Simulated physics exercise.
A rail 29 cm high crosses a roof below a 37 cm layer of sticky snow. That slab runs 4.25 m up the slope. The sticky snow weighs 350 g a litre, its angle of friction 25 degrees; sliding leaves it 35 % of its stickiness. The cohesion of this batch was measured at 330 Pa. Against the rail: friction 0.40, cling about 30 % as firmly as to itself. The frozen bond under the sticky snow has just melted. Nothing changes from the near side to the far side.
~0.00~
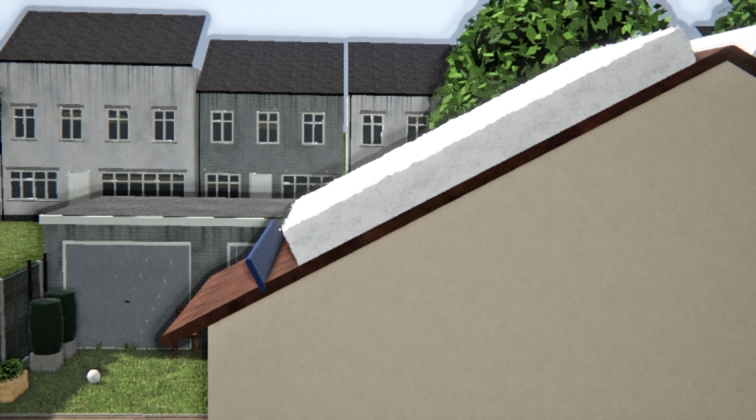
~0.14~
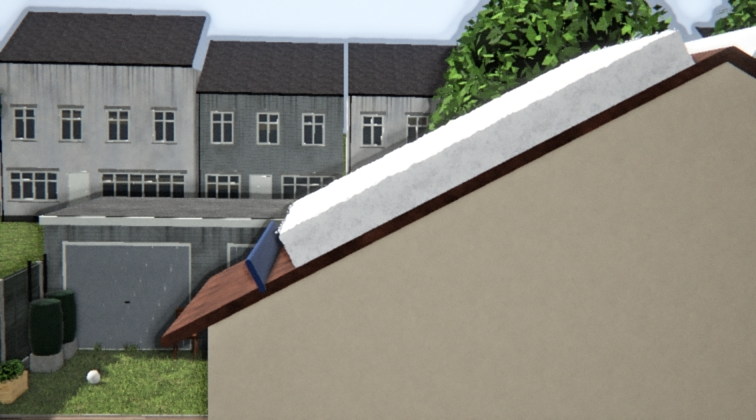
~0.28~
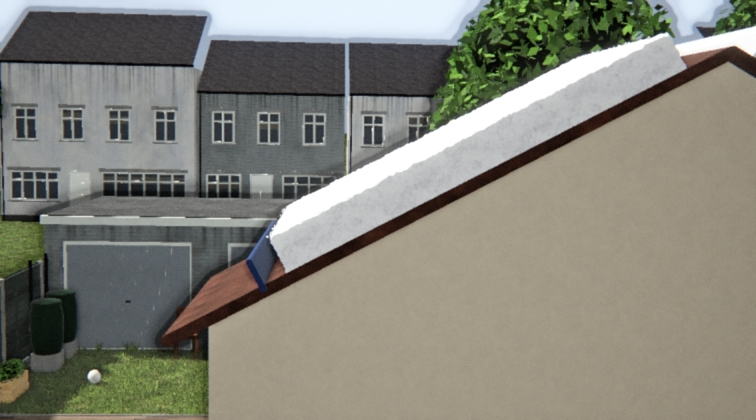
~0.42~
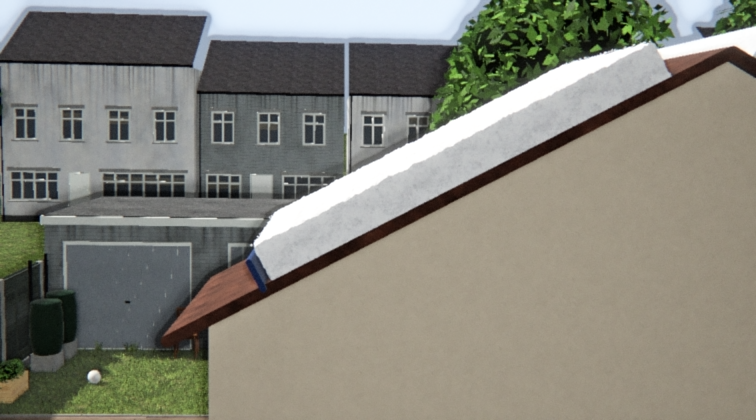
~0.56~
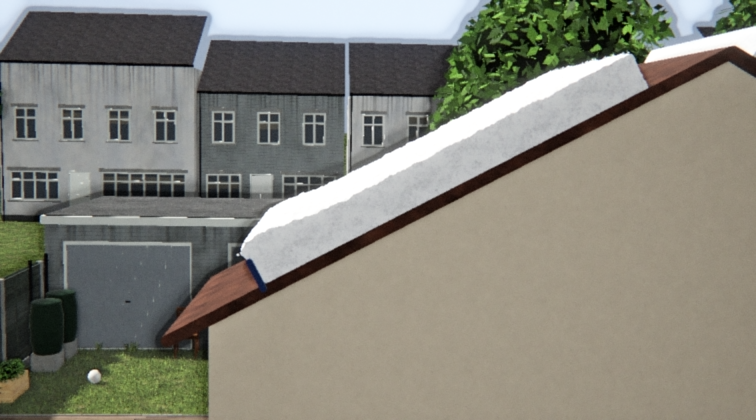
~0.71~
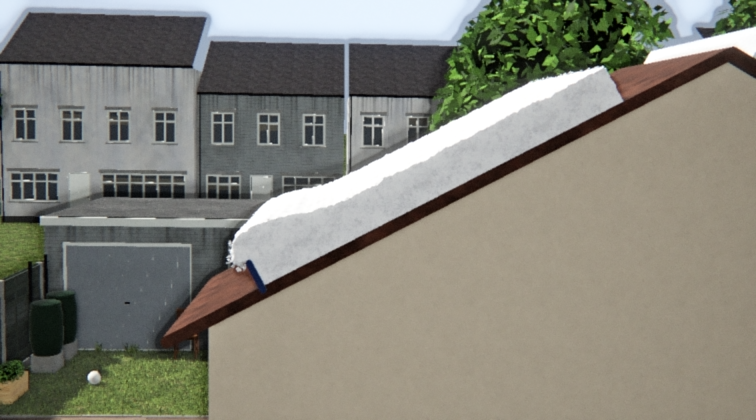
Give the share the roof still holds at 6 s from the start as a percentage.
About 36 %.
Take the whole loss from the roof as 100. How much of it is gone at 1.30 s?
Some 10 per cent.
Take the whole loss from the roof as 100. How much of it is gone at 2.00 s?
Some 60 per cent.
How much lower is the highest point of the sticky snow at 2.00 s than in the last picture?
Roughly 1.1 m.
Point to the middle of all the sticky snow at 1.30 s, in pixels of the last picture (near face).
Near (315, 230).
After 1.30 s, 96 % of the snow is on the roof.
After 2.00 s, 63 % of the snow is on the roof.
After 2.70 s, 43 % of the snow is on the roof.
After 3.40 s, 38 % of the snow is on the roof.
After 6.00 s, at the end, 36 % of the snow is on the roof.
